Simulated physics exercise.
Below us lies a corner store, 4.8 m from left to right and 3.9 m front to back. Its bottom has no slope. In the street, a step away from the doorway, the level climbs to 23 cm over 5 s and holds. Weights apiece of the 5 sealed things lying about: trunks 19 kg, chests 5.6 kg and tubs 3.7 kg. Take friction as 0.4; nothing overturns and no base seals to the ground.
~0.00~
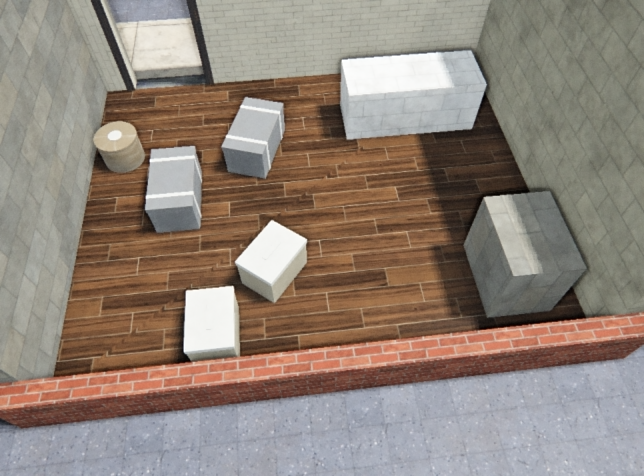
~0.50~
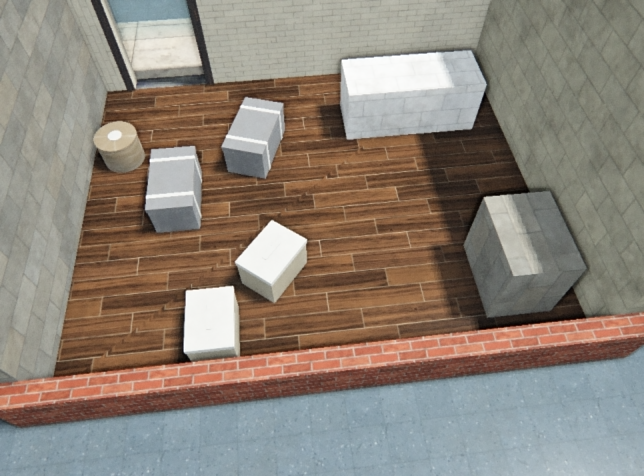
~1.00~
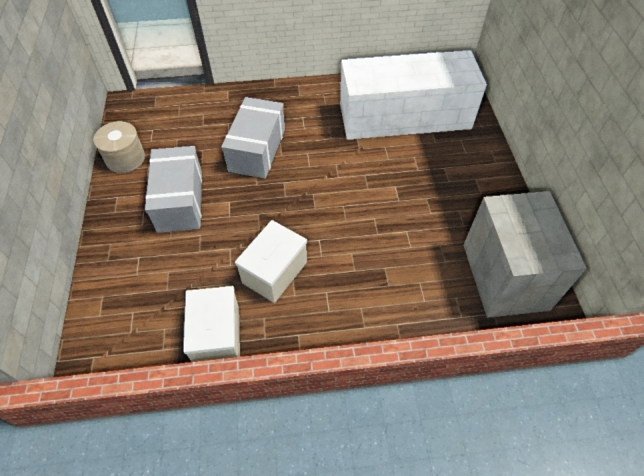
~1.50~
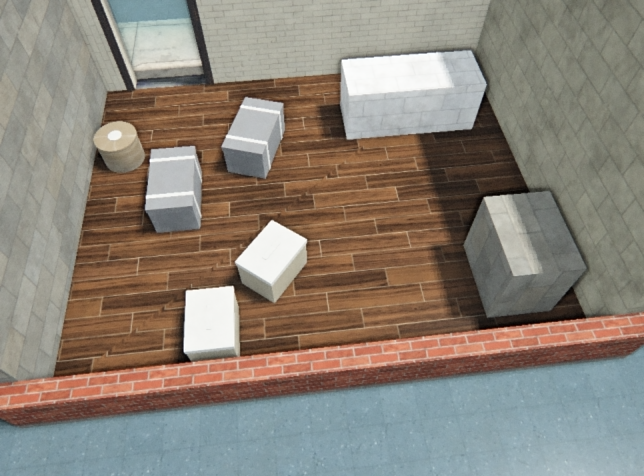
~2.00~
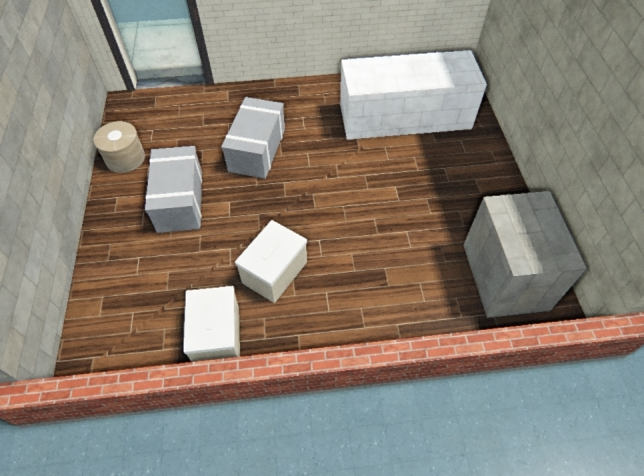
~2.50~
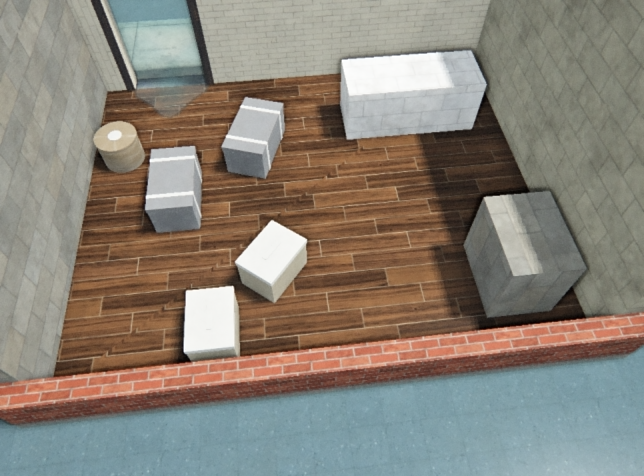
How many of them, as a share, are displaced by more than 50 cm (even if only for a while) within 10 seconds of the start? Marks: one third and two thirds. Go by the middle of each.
It is at least two thirds.
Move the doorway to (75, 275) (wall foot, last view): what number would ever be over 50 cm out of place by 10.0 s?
Then 3.
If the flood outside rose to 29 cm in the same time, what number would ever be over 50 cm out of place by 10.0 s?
Then 5.
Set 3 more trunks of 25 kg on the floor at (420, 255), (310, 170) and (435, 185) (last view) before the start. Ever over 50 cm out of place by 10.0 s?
In turn: Less, short of it, less.
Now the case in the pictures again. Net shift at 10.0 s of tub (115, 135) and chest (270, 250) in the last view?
In that order: 300 cm, 200 cm.
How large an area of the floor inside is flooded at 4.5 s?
Roughly 4.0 m2.
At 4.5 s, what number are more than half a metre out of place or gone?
By then 1.
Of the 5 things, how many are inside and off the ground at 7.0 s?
I count 3.
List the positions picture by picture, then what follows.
The first picture shows a trunk at (171, 176), on the bottom; a chest at (209, 318), on the bottom; 0.0 m2 under water; 0 of 5 have shifted.
The second picture shows a trunk at (171, 176), on the bottom; a chest at (209, 318) rests on the ground; 0.0 m2 under water; 0 of 5 have shifted.
The third picture shows a trunk at (171, 176) rests on the ground; a chest at (209, 318), on the bottom; water covers 0.0 m2; 0 of 5 have shifted.
The fourth picture shows a trunk at (171, 176) rests on the ground; a chest at (209, 318), on the bottom; 0.0 m2 under water; 0 of 5 have shifted.
The fifth picture shows a trunk at (171, 176), on the bottom; a chest at (209, 318), on the bottom; 0.0 m2 under water; 0 of 5 have shifted.
The sixth picture shows a trunk at (171, 176) rests on the ground; a chest at (209, 318) rests on the ground; 0.3 m2 under water; 0 of 5 have shifted.
After 3.5 s 0 of 5 are over 50 cm from their spots; 0 afloat.
After 4.5 s 1 of 5 are over 50 cm from their spots; 1 afloat.
After 7.0 s 2 of 5 are over 50 cm from their spots; 3 afloat.
After 10.0 s 4 of 5 are over 50 cm from their spots, and 4 have been at some point; 4 afloat.
